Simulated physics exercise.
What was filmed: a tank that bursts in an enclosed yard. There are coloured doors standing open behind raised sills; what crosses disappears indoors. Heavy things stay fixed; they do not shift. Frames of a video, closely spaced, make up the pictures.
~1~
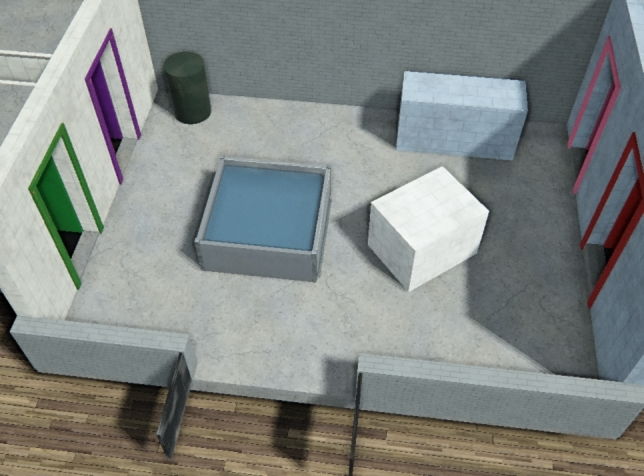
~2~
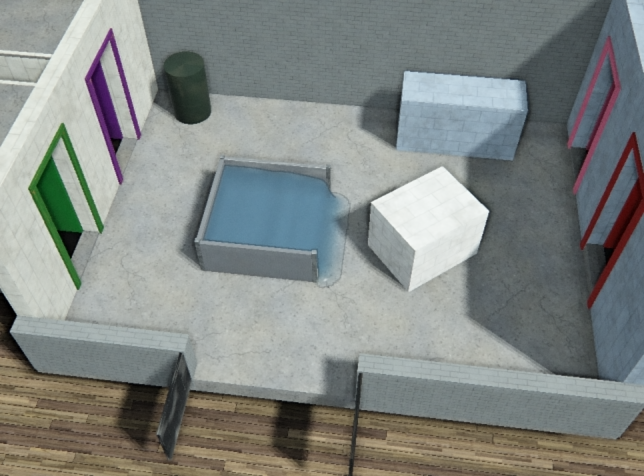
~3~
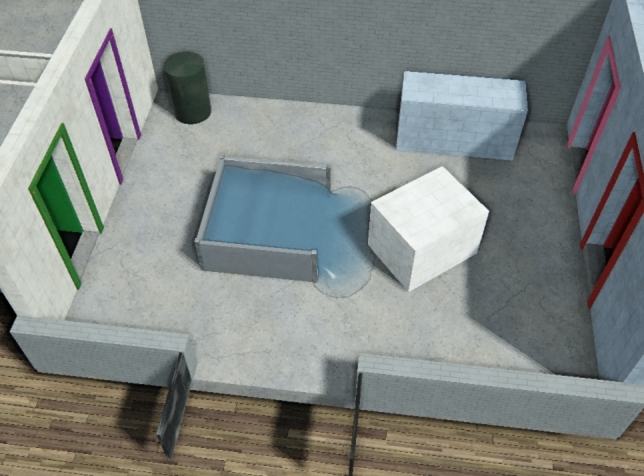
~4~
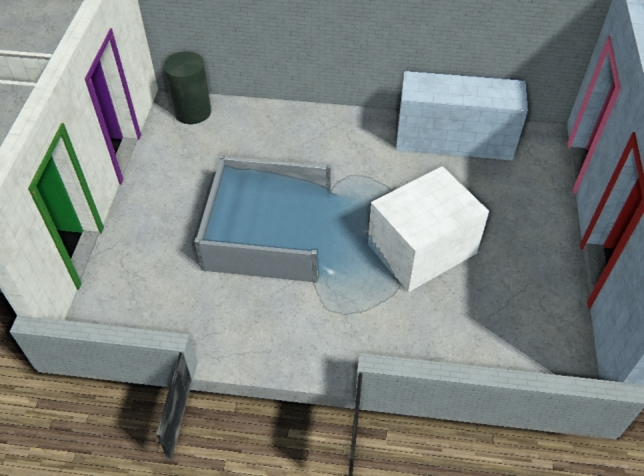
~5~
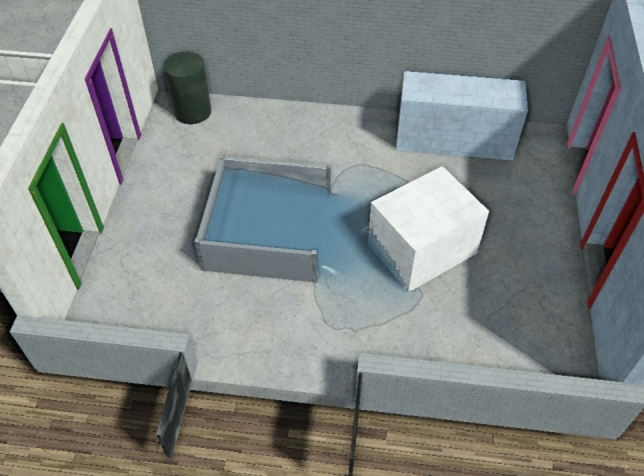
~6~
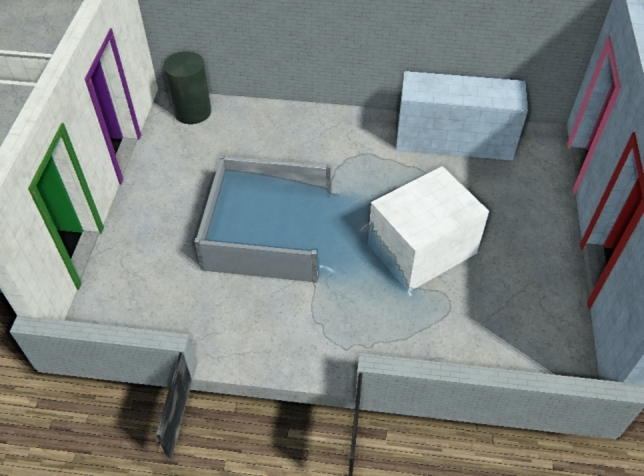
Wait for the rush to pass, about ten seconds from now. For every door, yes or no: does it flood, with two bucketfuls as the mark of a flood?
Pink door: Yes, green door: No, purple door: No, red door: No.
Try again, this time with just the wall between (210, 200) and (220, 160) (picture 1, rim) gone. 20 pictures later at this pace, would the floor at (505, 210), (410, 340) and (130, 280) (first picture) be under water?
Log: Point 1 unreached; point 2 unreached; point 3 inundated.
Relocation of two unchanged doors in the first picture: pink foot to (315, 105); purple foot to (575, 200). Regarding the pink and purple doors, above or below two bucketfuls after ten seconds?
Result - pink keeps within bounds, purple runs over the limit.
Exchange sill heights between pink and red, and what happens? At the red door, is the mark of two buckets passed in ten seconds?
Then: Red door lets more in.
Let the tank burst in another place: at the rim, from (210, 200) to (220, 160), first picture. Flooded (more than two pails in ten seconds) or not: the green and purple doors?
Lab note - green door tops the mark, purple door tops the mark.
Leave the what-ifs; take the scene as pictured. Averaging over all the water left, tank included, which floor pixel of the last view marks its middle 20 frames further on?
Estimate: (420, 245).
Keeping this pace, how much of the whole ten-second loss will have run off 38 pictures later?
About 75 per cent.
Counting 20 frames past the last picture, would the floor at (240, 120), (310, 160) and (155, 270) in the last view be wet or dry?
As listed, the points end up high and dry, high and dry and high and dry.
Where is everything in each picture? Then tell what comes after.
The first frame shows still water in the tank at (266, 207).
In the second frame, water pours out at (320, 227) and has run to (319, 283).
In the third frame, the front is at (348, 290), out from the gap at (320, 229).
In the fourth frame, the front is at (391, 287), out from the gap at (320, 230).
In the fifth frame, water pours out at (320, 230) and has run to a hidden place.
In the sixth frame, the front is at a hidden place, out from the gap at (320, 230).
A moment on, water covers 20 % of the floor; the pink door not reached, the green door not reached, the purple door not reached, the red door not reached.
Next, water covers 35 % of the floor; the pink door under two buckets in, the green door not reached, the purple door not reached, the red door not reached.
Then, water covers 45 % of the floor; the pink door far over two buckets in, the green door not reached, the purple door not reached, the red door wet at the sill, nothing in.
Later, water covers 60 % of the floor; the pink door far over two buckets in, the green door not reached, the purple door not reached, the red door wet at the sill, nothing in.
In the end, water covers 80 % of the floor; the pink door far over two buckets in, the green door not reached, the purple door wet at the sill, nothing in, the red door wet at the sill, nothing in.
